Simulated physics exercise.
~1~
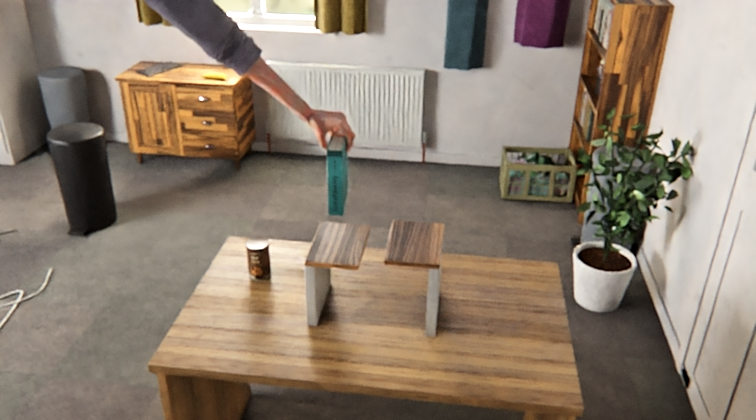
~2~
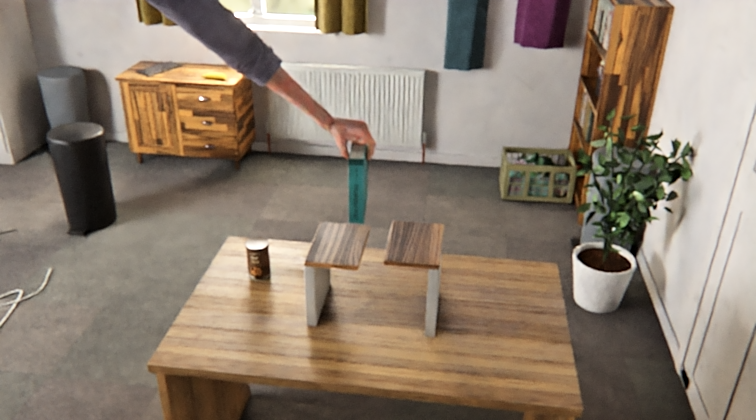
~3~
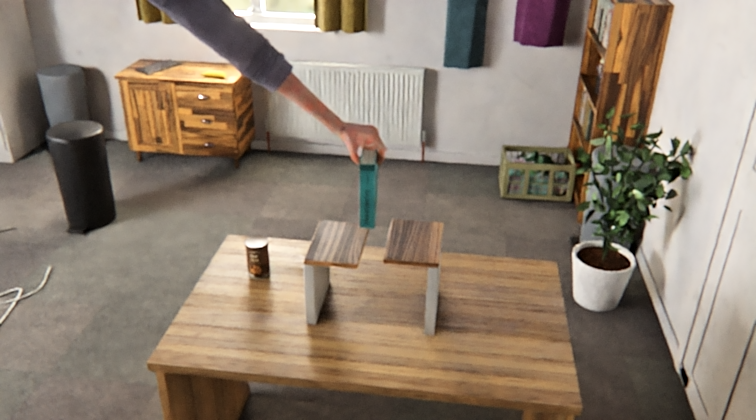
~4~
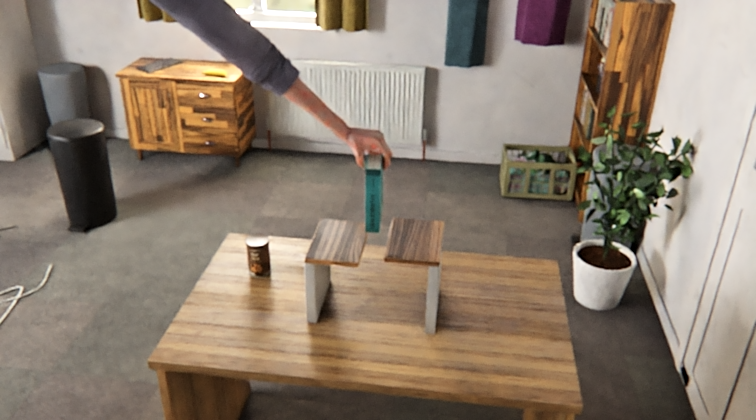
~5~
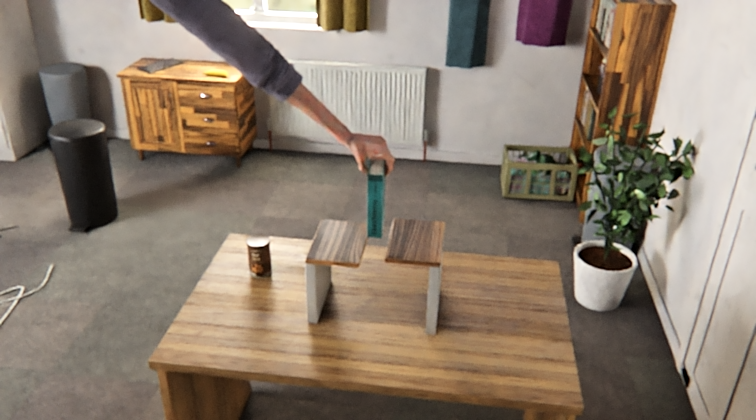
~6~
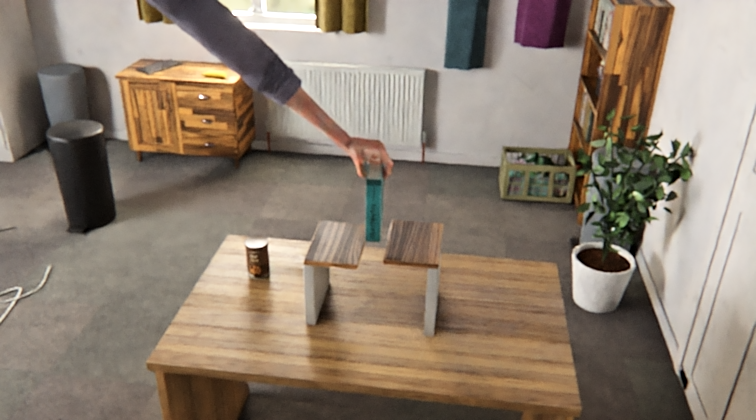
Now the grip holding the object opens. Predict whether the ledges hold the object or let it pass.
It is going to get to the table.
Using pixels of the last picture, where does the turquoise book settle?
Around (373, 281).
Then, 0.30 s later than the last frame, turquoise book moved about its own width near (374, 256).
Then, 0.50 s later than the last frame, turquoise book moved well along near (374, 273).
When it is over, moved from the start, turquoise book; brown tin as before. End places, in pixels of the last picture, turquoise book near (373, 281). The book reaches the table.
